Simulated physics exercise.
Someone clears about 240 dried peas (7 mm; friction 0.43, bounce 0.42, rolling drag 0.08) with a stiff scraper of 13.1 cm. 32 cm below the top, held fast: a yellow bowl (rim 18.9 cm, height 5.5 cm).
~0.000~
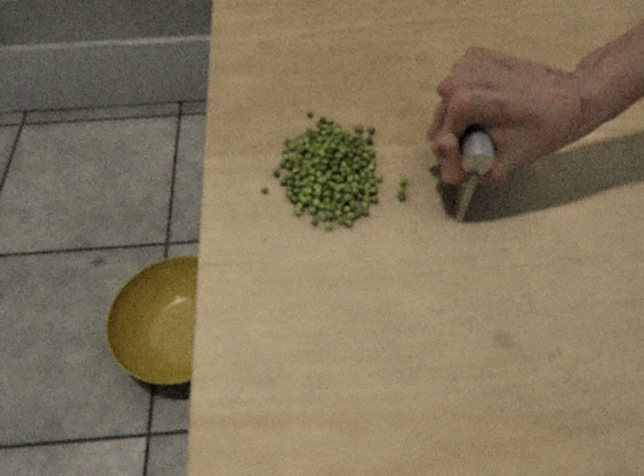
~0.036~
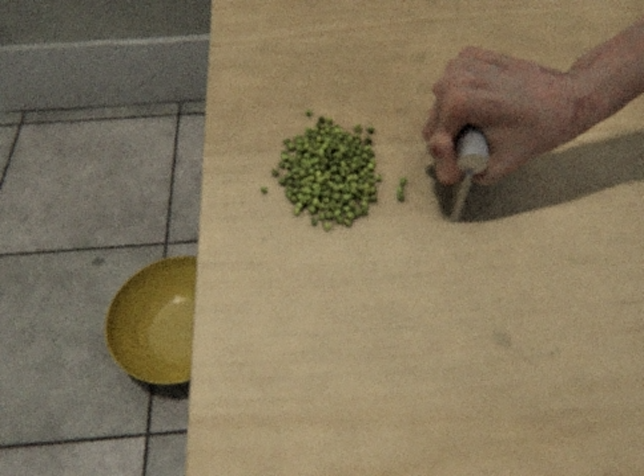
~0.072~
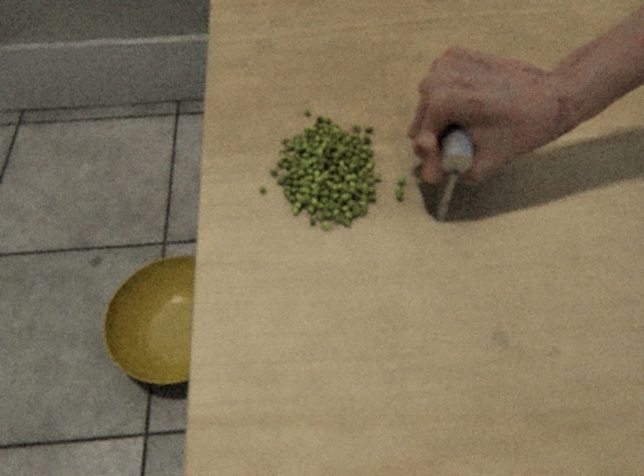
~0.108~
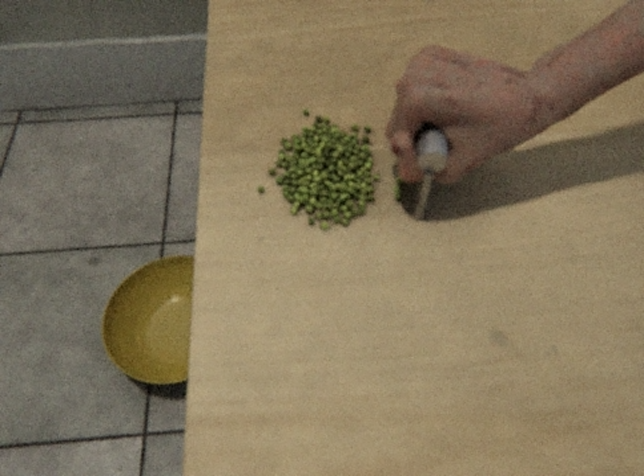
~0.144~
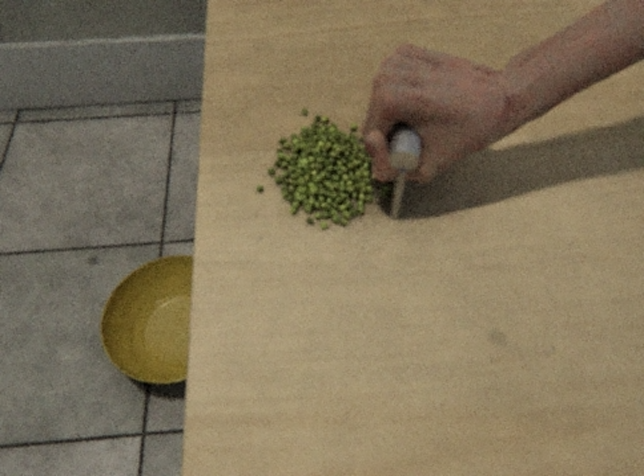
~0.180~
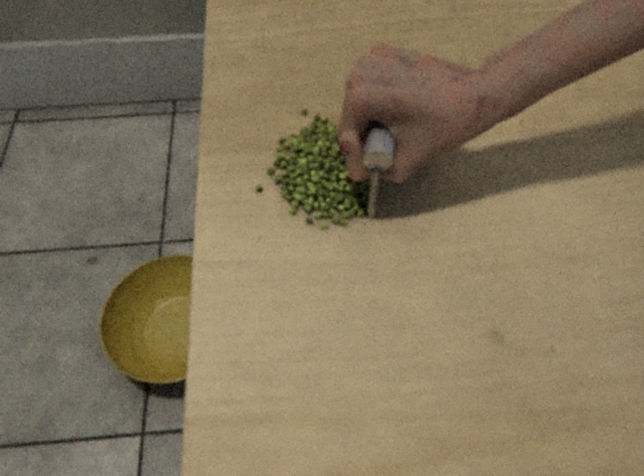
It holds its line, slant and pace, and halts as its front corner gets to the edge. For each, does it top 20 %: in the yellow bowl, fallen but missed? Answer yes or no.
Yellow bowl: Yes, missed: Yes.
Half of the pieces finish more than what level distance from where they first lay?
Roughly 22 cm.
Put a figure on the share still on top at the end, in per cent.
About 10 per cent.
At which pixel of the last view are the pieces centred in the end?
At about (176, 334).
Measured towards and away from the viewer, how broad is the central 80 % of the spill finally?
Roughly 24 cm.
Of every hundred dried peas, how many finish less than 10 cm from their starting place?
Some 0 per cent.
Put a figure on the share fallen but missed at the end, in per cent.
About 30 per cent.
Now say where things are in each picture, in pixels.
In the first picture, scraper from (472, 181) to (470, 83); moved 0.0 cm; pieces shifted so far, 0; middle of the spill at (326, 162); yellow bowl at (177, 315).
In the second picture, scraper from (466, 181) to (465, 83); moved 0.4 cm; pieces shifted so far, 0; middle of the spill at (326, 162).
In the third picture, scraper from (451, 180) to (452, 82); moved 1.5 cm; pieces shifted so far, 0; middle of the spill at (324, 161).
In the fourth picture, scraper from (427, 179) to (431, 82); moved 3.4 cm; pieces shifted so far, 0; middle of the spill at (323, 161).
In the fifth picture, scraper from (401, 178) to (408, 81); moved 5.5 cm; pieces shifted so far, 3; middle of the spill at (322, 161).
In the sixth picture, scraper from (375, 178) to (385, 80); moved 7.6 cm; pieces shifted so far, 20; middle of the spill at (321, 160); yellow bowl at (171, 314). Its speed is about 0.58 m/s, heading 7 degrees away from the viewer.
After 0.36 s, scraper 18 cm from its start, spill 17 cm wide; still on top 100 %.
Then, at 0.54 s, scraper 23 cm from its start, spill 23 cm wide; off the edge, not caught 60 %, still on top 40 %.
After 0.70 s, scraper 23 cm from its start, spill 26 cm wide; yellow bowl 55 %, off the edge, not caught 30 %, still on top 15 %.
At rest (1.9 s), yellow bowl 60 %, fallen but missed 30 %, still on top 10 %.
